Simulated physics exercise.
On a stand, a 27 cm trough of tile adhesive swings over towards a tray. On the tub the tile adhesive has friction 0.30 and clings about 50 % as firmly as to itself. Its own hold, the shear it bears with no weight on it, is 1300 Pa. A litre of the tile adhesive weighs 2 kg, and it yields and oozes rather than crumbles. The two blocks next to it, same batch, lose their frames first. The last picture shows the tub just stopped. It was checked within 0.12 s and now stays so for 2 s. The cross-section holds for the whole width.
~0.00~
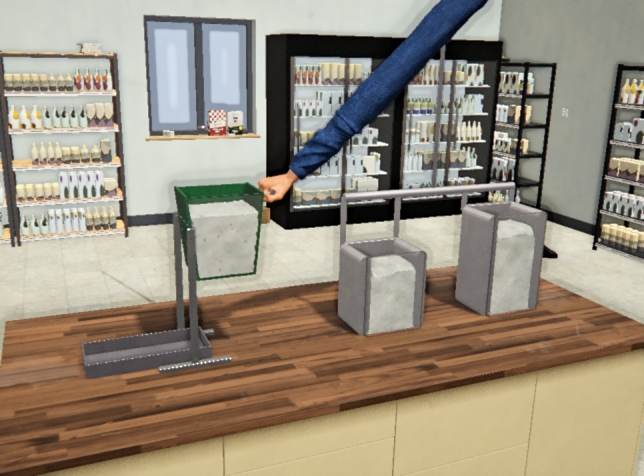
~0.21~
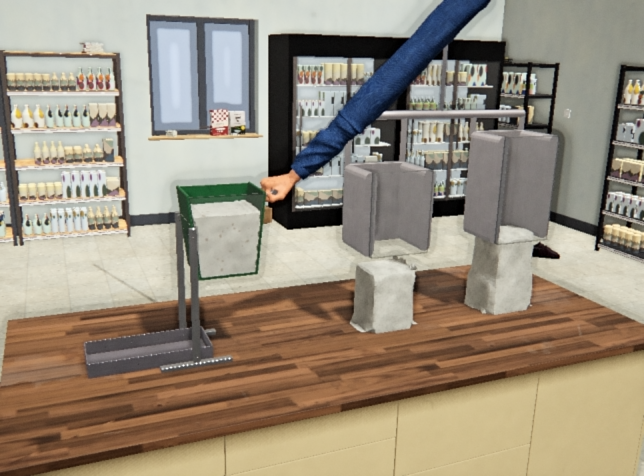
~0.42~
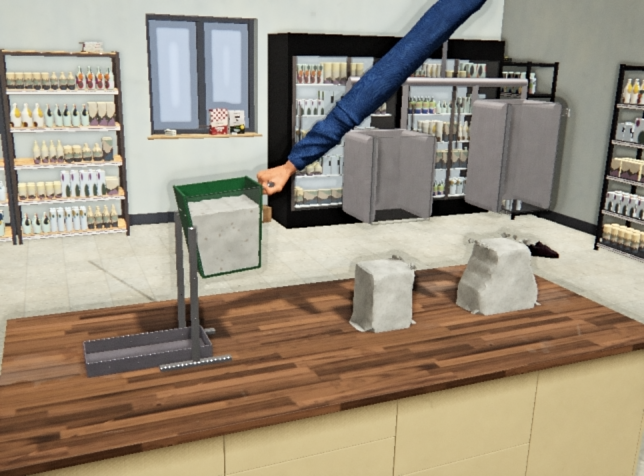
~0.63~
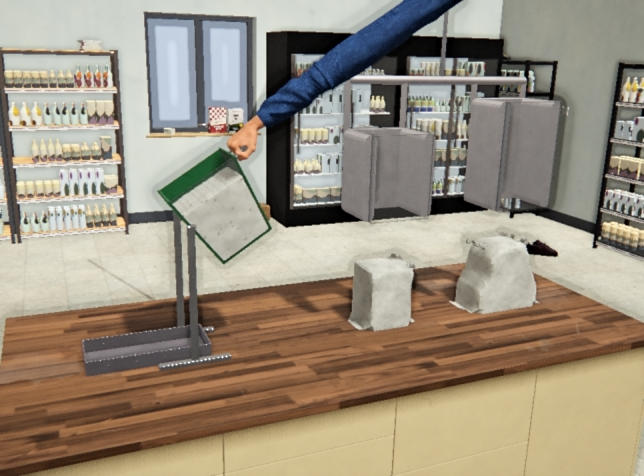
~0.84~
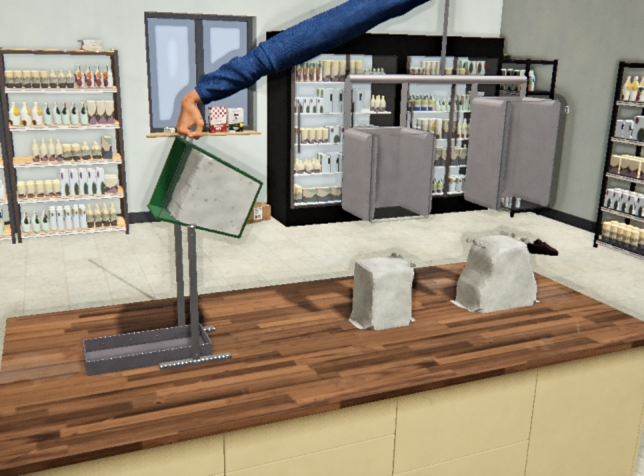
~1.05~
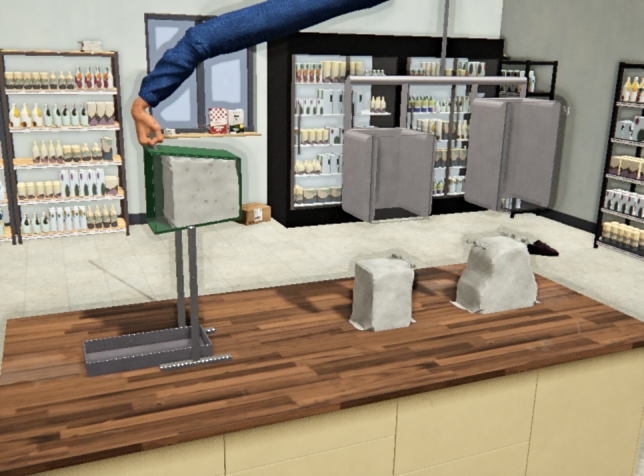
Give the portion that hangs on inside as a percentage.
About 100 %.
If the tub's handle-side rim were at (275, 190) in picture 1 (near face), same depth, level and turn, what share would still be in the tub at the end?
It would be near 70 %.
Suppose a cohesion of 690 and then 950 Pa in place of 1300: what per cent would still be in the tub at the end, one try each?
In that order: 70 %, 100 %.
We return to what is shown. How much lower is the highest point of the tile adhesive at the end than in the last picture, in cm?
Some 0 cm.
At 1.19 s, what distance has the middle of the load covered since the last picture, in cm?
About 0 cm.
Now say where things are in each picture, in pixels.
In the first frame, handle-side rim at (261, 193), tilt 0 degrees; top of the tile adhesive at (248, 213); blocks stand 25 cm, 36 cm (left to right).
In the second frame, handle-side rim at (263, 193), tilt 0 degrees; top of the tile adhesive at (250, 212); blocks stand 25 cm, 33 cm (left to right).
In the third frame, handle-side rim at (260, 186), tilt 5 degrees; top of the tile adhesive at (254, 207); blocks stand 25 cm, 28 cm (left to right).
In the fourth frame, handle-side rim at (233, 157), tilt 33 degrees; top of the tile adhesive at (238, 178); blocks stand 25 cm, 28 cm (left to right).
In the fifth frame, handle-side rim at (186, 145), tilt 66 degrees; top of the tile adhesive at (208, 157); blocks stand 25 cm, 28 cm (left to right).
In the sixth frame, handle-side rim at (151, 155), tilt 90 degrees; top of the tile adhesive at (183, 160); blocks stand 25 cm, 28 cm (left to right).
After 1.19 s, the tub is at 90 degrees and holds 100 %.
After 1.36 s, the tub is at 90 degrees and holds 100 %.
After 1.53 s, the tub is at 90 degrees and holds 100 %.
After 1.70 s, the tub is at 90 degrees and holds 100 %.
After 3.05 s, at the end, the tub is at 90 degrees and holds 100 %.
